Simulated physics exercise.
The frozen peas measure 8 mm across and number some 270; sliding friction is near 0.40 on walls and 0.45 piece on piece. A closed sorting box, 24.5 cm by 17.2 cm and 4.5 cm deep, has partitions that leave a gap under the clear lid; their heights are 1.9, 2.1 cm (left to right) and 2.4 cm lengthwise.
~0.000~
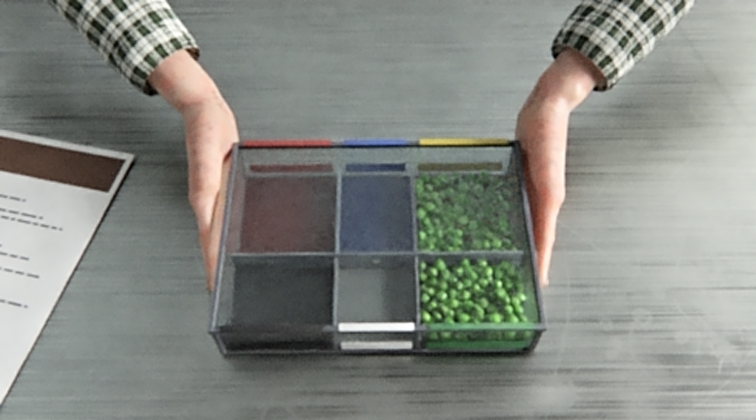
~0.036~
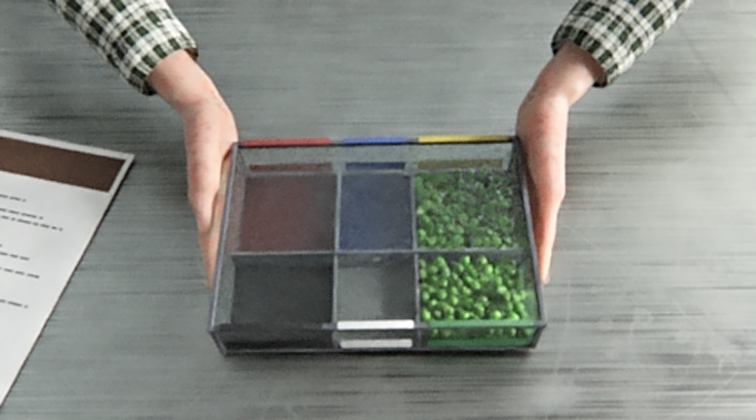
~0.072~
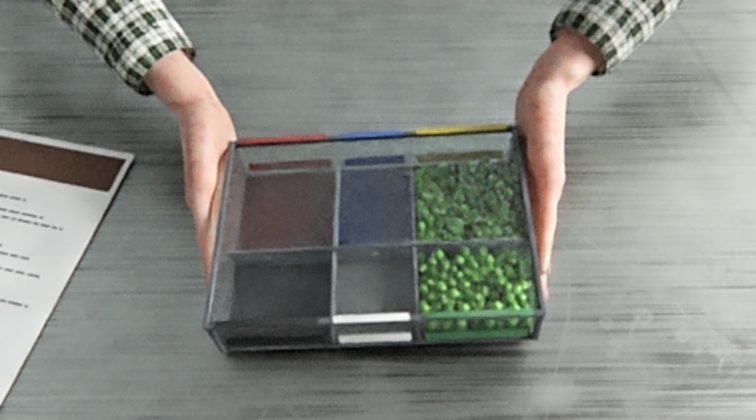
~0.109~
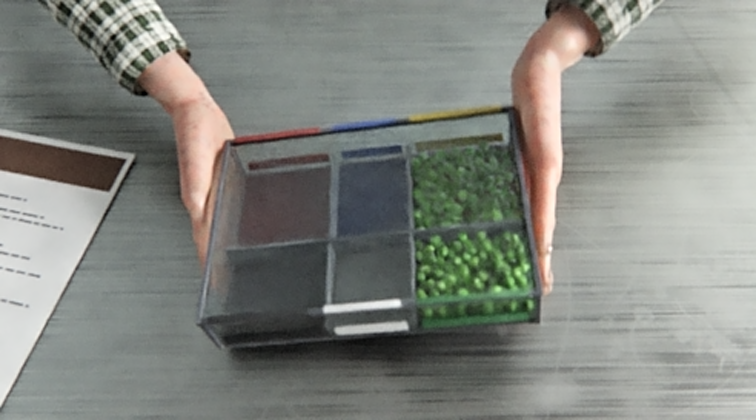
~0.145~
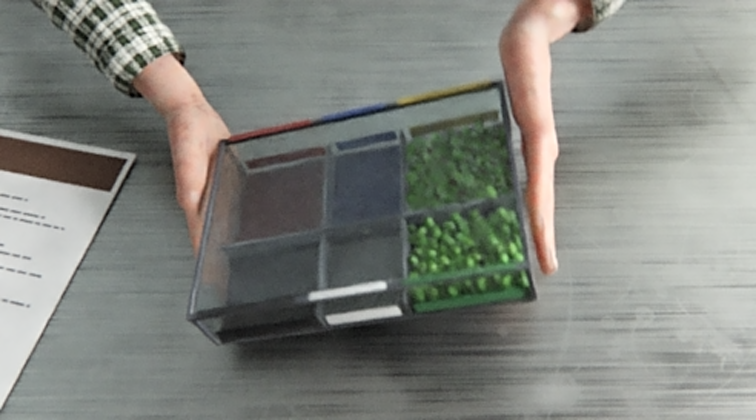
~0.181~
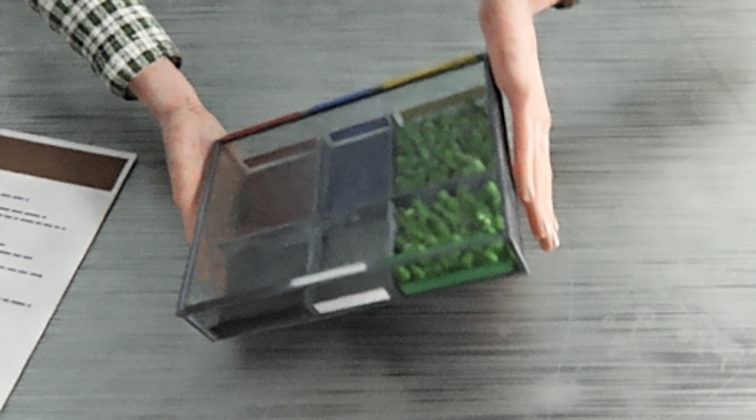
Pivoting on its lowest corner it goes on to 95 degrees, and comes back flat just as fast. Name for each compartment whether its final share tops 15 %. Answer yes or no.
Red: Yes, blue: No, green: No, yellow: No, white: No, black: Yes.
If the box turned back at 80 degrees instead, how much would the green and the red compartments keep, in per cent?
In that case green 5; red 60.
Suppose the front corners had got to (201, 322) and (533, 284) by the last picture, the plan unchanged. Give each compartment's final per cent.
Red 70, blue 0, green 0, yellow 0, white 0, black 25.
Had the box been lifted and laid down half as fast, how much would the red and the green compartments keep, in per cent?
Then: Red 80, green 0.
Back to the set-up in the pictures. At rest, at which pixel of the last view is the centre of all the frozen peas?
Around (271, 215).
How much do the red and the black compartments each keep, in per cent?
Red 75, black 20.
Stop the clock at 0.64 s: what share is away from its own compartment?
About 70 per cent.
After 0.64 s, tilt 93 degrees; red 10 %, blue 30 %, green 15 %, yellow 20 %, white 20 %, black 5 %.
After 0.94 s, tilt 39 degrees; red 75 %, blue 5 %, black 20 %.
After 1.34 s, tilt 0 degrees; red 75 %, blue 5 %, black 20 %.
By 1.9 s all is still; red 75 %, blue 5 %, green 0 %, yellow 0 %, white 0 %, black 20 %.
